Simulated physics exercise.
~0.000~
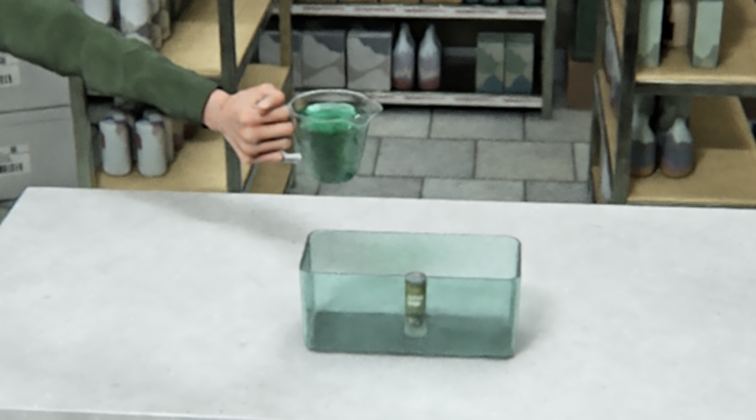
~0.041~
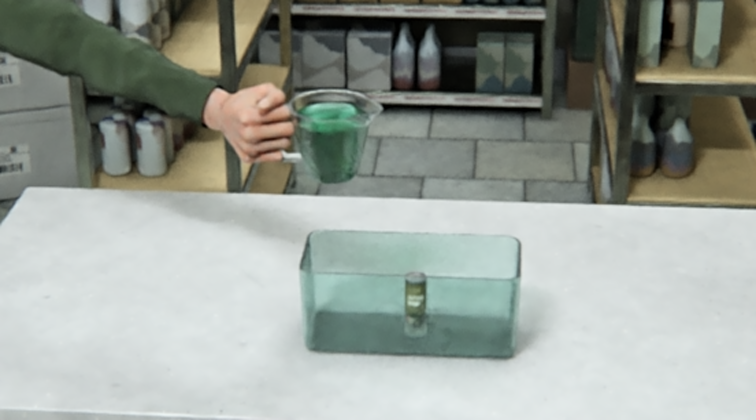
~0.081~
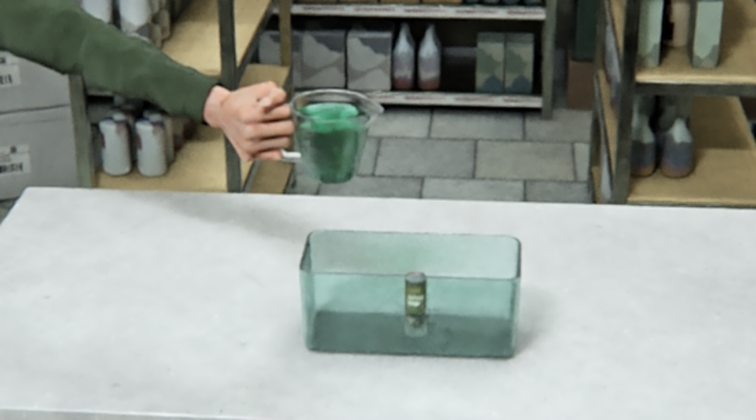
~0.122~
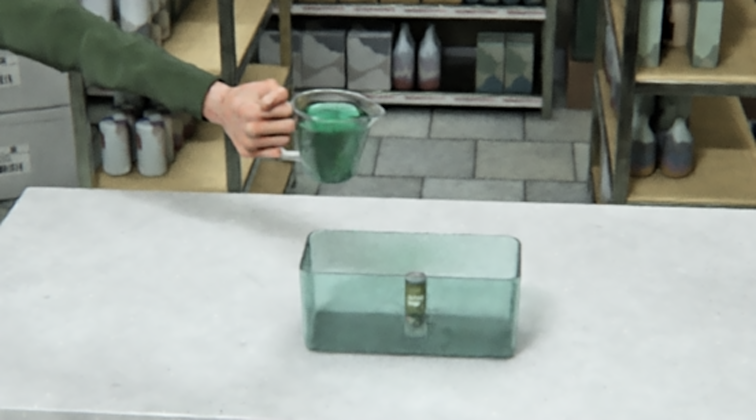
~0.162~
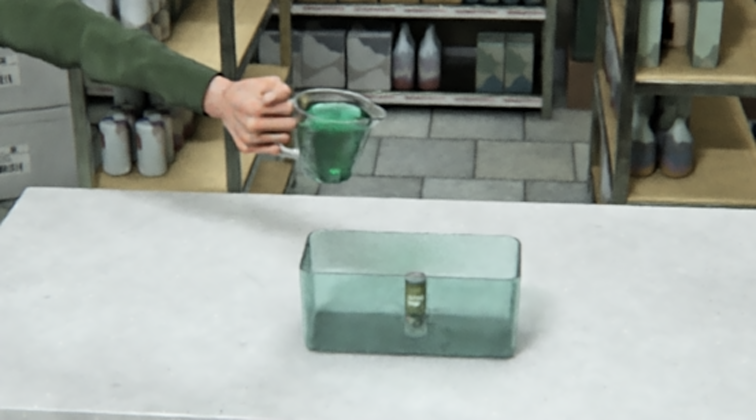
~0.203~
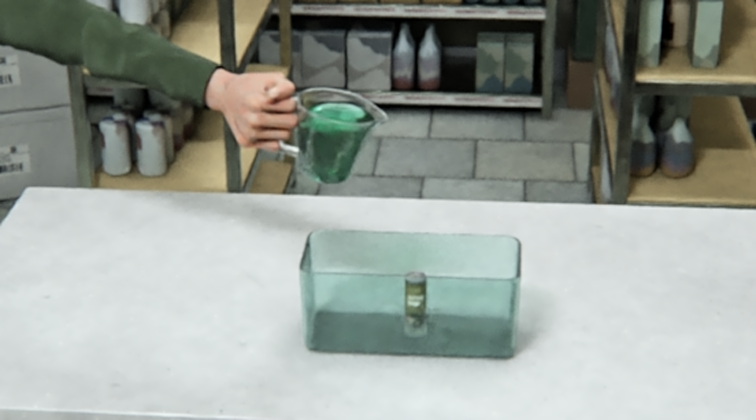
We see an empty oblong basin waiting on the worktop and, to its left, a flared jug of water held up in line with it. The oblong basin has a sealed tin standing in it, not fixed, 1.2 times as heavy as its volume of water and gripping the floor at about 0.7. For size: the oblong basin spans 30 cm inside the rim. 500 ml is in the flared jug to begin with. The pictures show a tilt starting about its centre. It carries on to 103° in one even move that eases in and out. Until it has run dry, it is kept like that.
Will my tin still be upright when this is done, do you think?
It does not come down.
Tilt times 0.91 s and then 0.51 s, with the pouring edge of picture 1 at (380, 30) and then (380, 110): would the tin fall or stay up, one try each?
In the first try it remains standing; in the second it remains standing.
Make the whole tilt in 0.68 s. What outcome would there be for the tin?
Holds steady.
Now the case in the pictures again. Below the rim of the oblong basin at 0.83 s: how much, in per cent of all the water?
Close to 68 in a hundred.
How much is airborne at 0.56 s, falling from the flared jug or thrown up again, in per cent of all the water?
Roughly 28 %.
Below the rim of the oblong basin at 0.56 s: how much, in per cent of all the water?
About 7%.
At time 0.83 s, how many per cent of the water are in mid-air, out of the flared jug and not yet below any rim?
About 20 per cent.
After 0.56 s the tilt is 71° and 65 per cent is still to pour; the tin stands where it began.
After 0.83 s the tilt is 101° and 10 per cent is still to pour; the tin stands where it began.
After 1.11 s the tilt is 103° and 0 per cent is still to pour; the tin stands where it began.
After 1.41 s the tilt is 103° and 0 per cent is still to pour; the tin stands where it began.
In the end the tin stands where it began.
